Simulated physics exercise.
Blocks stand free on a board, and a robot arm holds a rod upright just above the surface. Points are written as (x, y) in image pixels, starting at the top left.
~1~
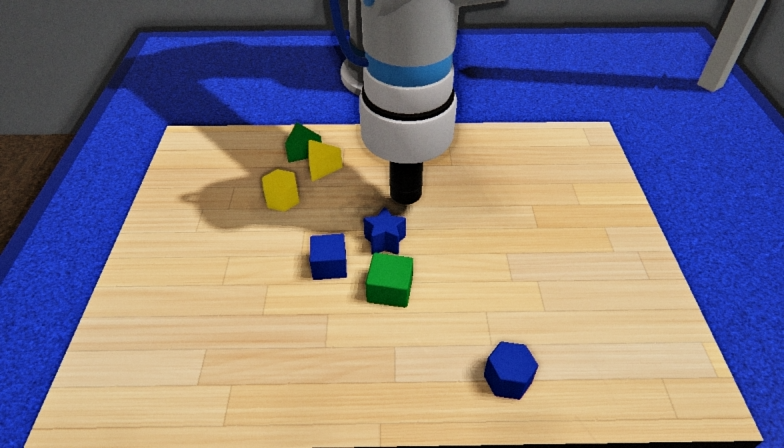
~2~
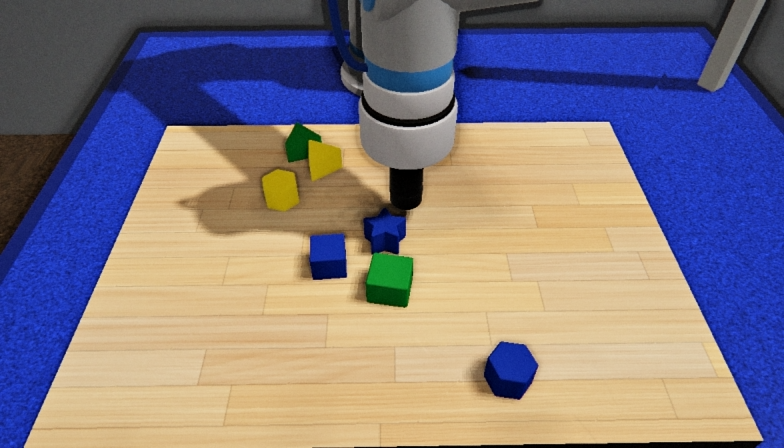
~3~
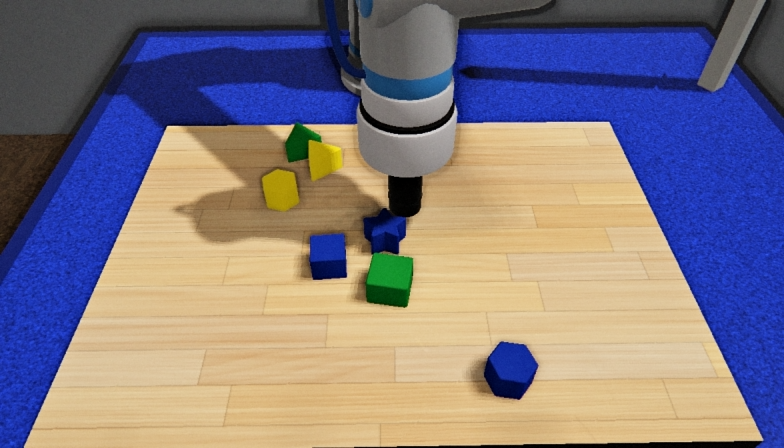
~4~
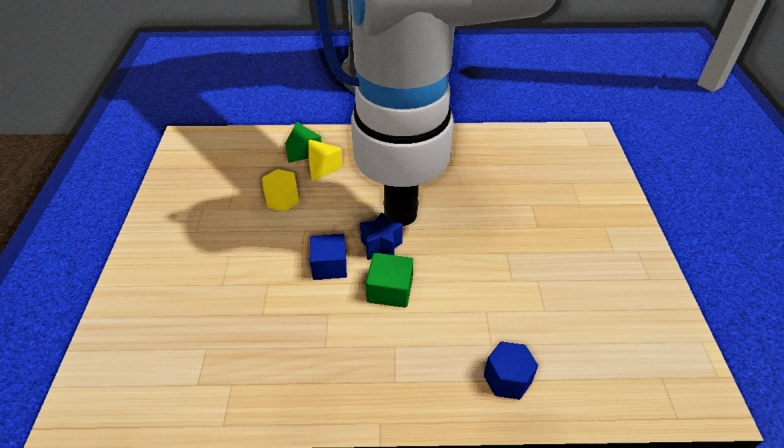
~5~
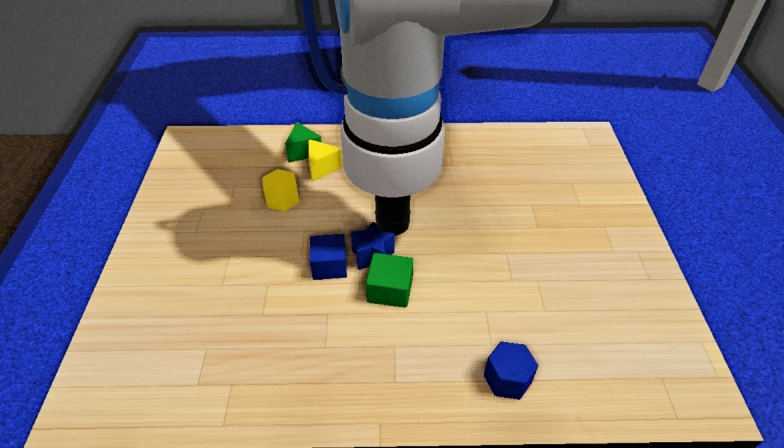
Robot arm nudging a blue star-shaped block slightly down and left toward a blue cube, beside a green block on a wooden board.
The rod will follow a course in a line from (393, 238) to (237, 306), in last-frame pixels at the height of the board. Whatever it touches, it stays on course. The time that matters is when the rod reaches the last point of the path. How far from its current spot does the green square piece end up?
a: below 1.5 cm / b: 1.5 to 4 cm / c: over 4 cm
My answer is option a.
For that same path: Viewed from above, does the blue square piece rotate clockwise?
No, that is not what happens.
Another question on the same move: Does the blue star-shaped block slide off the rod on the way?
Answer: No.
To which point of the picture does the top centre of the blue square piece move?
The middle of its top is at (165, 324).
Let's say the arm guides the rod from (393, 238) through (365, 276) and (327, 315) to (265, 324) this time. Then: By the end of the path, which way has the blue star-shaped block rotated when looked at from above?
Bird's-eye view: Clockwise.
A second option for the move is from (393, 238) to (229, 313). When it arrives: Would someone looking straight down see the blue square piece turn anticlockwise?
Yes, that is how it ends up.
On the path given first. One third of the way, rod at (344, 247); blue square piece at (283, 266), turned 20° anticlockwise; blue star-shaped block at (322, 262); green square piece at (386, 275), turned 25° anticlockwise.
Two thirds of the way, rod at (290, 270); blue square piece at (225, 292), turned 25° anticlockwise; blue star-shaped block at (266, 287); green square piece at (386, 275), turned 25° anticlockwise.
At the end, rod at (232, 293); blue square piece at (165, 324), turned 30° anticlockwise; blue star-shaped block at (208, 314), turned 15° anticlockwise; green square piece at (386, 275), turned 25° anticlockwise.
